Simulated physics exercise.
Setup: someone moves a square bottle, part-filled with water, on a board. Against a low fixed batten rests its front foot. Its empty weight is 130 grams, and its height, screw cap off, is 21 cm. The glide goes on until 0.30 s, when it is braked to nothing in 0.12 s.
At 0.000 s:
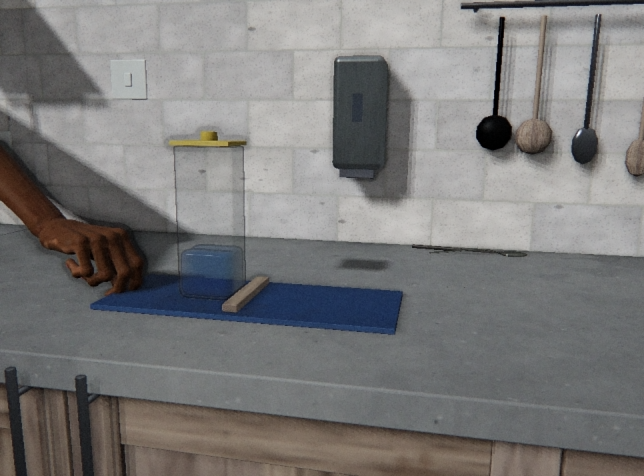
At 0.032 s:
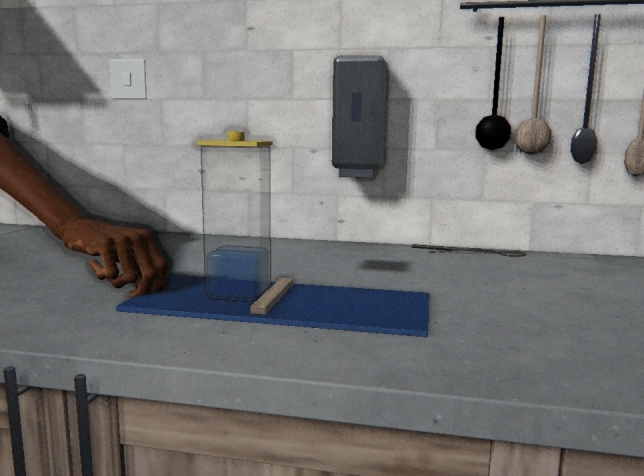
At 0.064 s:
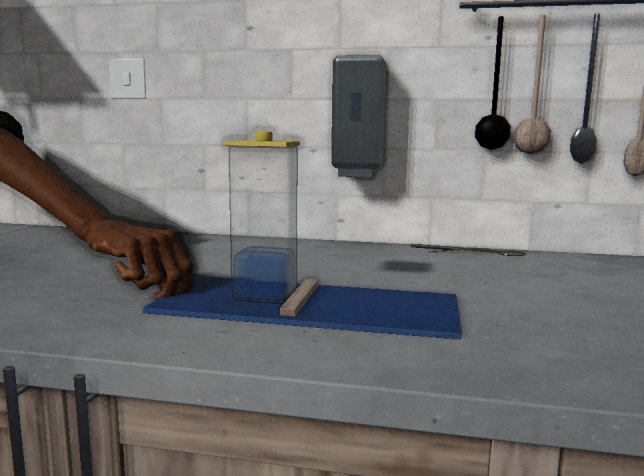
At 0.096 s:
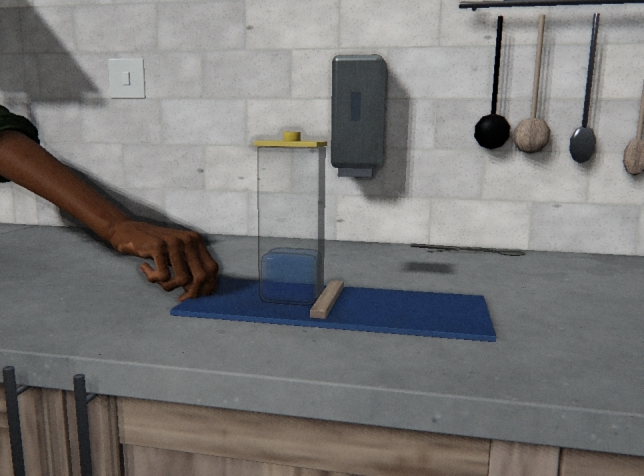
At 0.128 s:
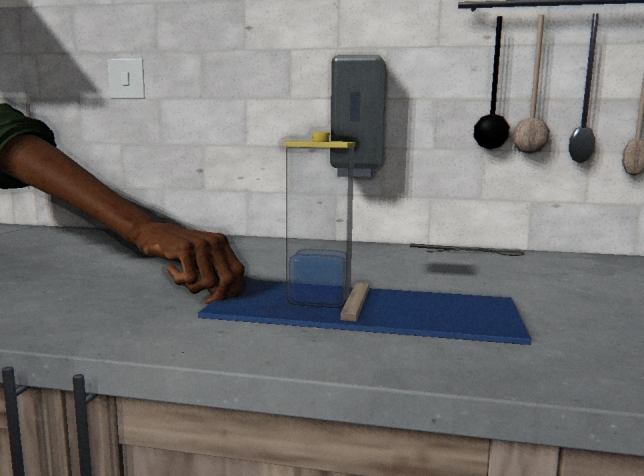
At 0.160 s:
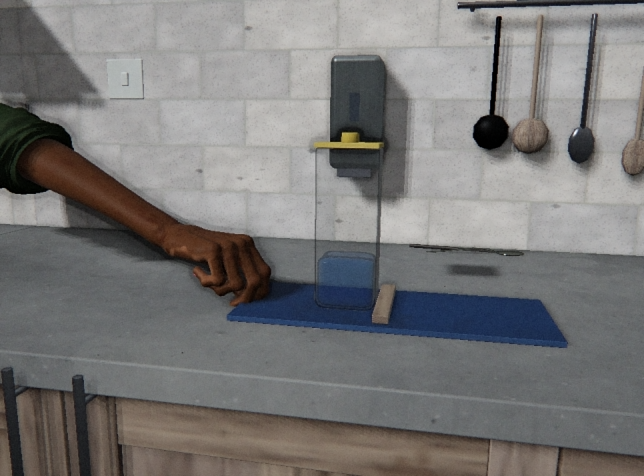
On a grey kitchen counter, a hand pushes a blue board rightward, carrying a clear, yellow-topped container part-filled with blue liquid.
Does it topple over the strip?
The square bottle tumbles, I'd say.
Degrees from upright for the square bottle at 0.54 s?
Tilt: Around 36 degrees.
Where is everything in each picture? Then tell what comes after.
In the first frame, 0.0 cm from the start; square bottle, level (189, 247) left, (239, 250) right, rim (237, 149).
In the second frame, 3.9 cm from the start; square bottle, level (215, 249) left, (265, 252) right.
In the third frame, 7.7 cm from the start; square bottle, level (241, 250) left, (292, 253) right.
In the fourth frame, 11.6 cm from the start; square bottle, level (267, 251) left, (320, 254) right.
In the fifth frame, 15.5 cm from the start; square bottle, level (295, 253) left, (347, 256) right.
In the sixth frame, 19.4 cm from the start; square bottle, level (322, 255) left, (376, 258) right.
After 0.42 s the board moves at 0.00 m/s; the square bottle leans 12°.
After 0.54 s the square bottle leans 37°.
After 0.70 s the square bottle lies on its side.
After 0.92 s the square bottle lies on its side.
In the end the square bottle lies on its side.
